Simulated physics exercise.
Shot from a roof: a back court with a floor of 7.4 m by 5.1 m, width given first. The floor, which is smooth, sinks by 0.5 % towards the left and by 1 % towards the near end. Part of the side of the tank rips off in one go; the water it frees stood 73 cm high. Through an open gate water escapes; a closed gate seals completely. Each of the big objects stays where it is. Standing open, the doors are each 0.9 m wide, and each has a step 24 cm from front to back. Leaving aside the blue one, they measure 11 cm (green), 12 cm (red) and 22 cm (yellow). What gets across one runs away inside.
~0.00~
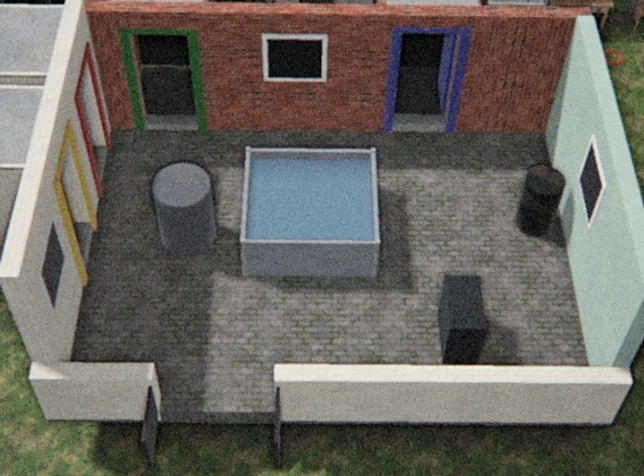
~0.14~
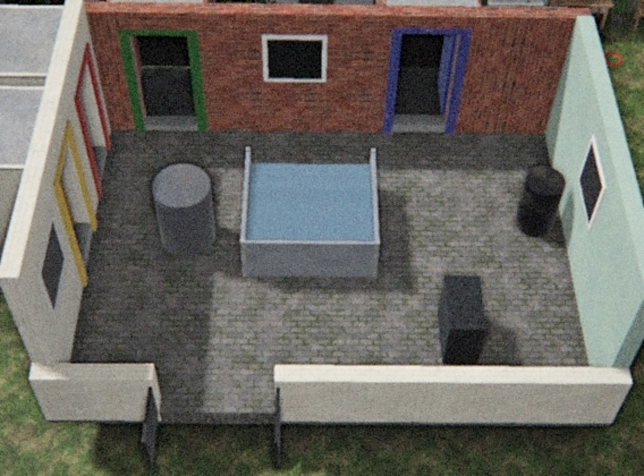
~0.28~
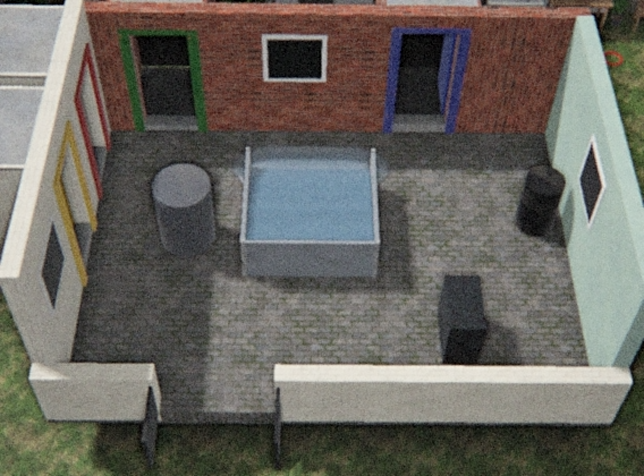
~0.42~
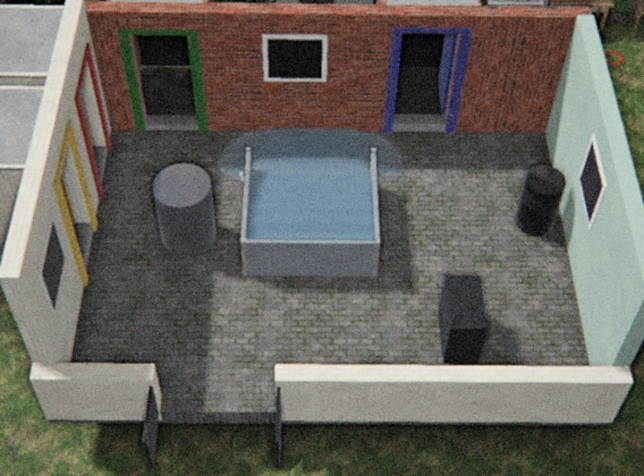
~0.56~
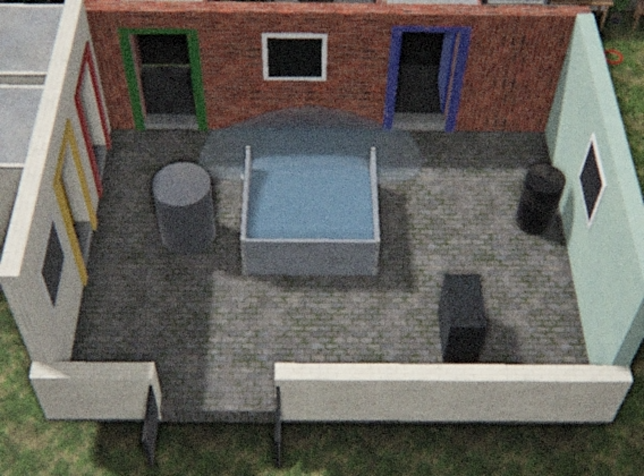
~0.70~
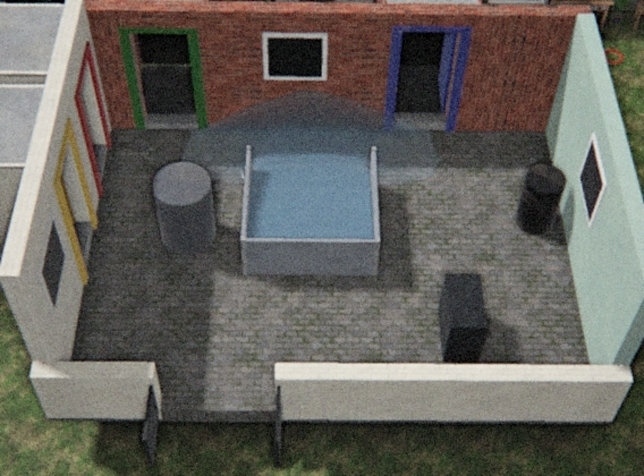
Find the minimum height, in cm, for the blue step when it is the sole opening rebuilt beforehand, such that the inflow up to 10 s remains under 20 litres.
The minimum height is about 13 cm.
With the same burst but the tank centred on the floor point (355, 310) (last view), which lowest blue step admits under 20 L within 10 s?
Roughly 22 cm is needed.
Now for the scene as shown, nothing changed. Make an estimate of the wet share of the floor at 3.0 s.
Near 50 per cent of the open floor.
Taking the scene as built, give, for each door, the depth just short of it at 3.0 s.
Green door 10 cm, red door 26 cm, yellow door 12 cm, blue door 12 cm.
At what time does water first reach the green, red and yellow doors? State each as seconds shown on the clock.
For green it's 0.8 s, for red 1.6 s, and for yellow 2.2 s.
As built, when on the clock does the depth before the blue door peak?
It peaks at about 1.4 s.
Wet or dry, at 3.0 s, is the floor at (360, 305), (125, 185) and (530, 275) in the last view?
1: Unwetted; 2: Awash; 3: Awash.
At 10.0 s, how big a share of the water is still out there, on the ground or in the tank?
What remains is some 84 per cent of the water.
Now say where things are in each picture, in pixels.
Still water, 73 cm deep, in the tank at (310, 198); the blue door at (424, 89) is dry, in the first picture.
The gap is on the far side, the front 0.3 m out at a hidden place; the back of the tank holds 73 cm, in the second picture.
The gap is on the far side, the front 0.8 m out at (291, 149); the back of the tank holds 73 cm, in the third picture.
The front is at (370, 133), 1.2 m from the gap on the far side; 3.0 m2 of floor is wet, 68 cm left at the back, in the fourth picture.
The front is at (405, 132), 1.3 m from the gap on the far side; 3.6 m2 of floor is wet, 62 cm left at the back, in the fifth picture.
The gap is on the far side, the front 1.6 m out at (193, 131); the back of the tank holds 62 cm; water is at the blue door at (424, 87), in the sixth picture.
After 1.4 s water covers 20 % of the floor, deepest (50 cm) near (303, 139); 21 cm at the blue door, 0 litres in over its 18 cm step.
After 3.0 s water covers 50 % of the floor, deepest (33 cm) near (548, 206); 12 cm at the blue door, 5 litres in over its 18 cm step.
After 10.0 s water covers 100 % of the floor, deepest (12 cm) near (66, 394); 4 cm at the blue door, 6 litres in over its 18 cm step.
At the blue door as built, the water arrived by 0.7 s and peaked near 21 cm at 1.4 s.
With a step of 11 cm, 31 litres would have come in within the 10 s; with 15 cm, 13 litres. So under 20 litres takes about 13 cm.
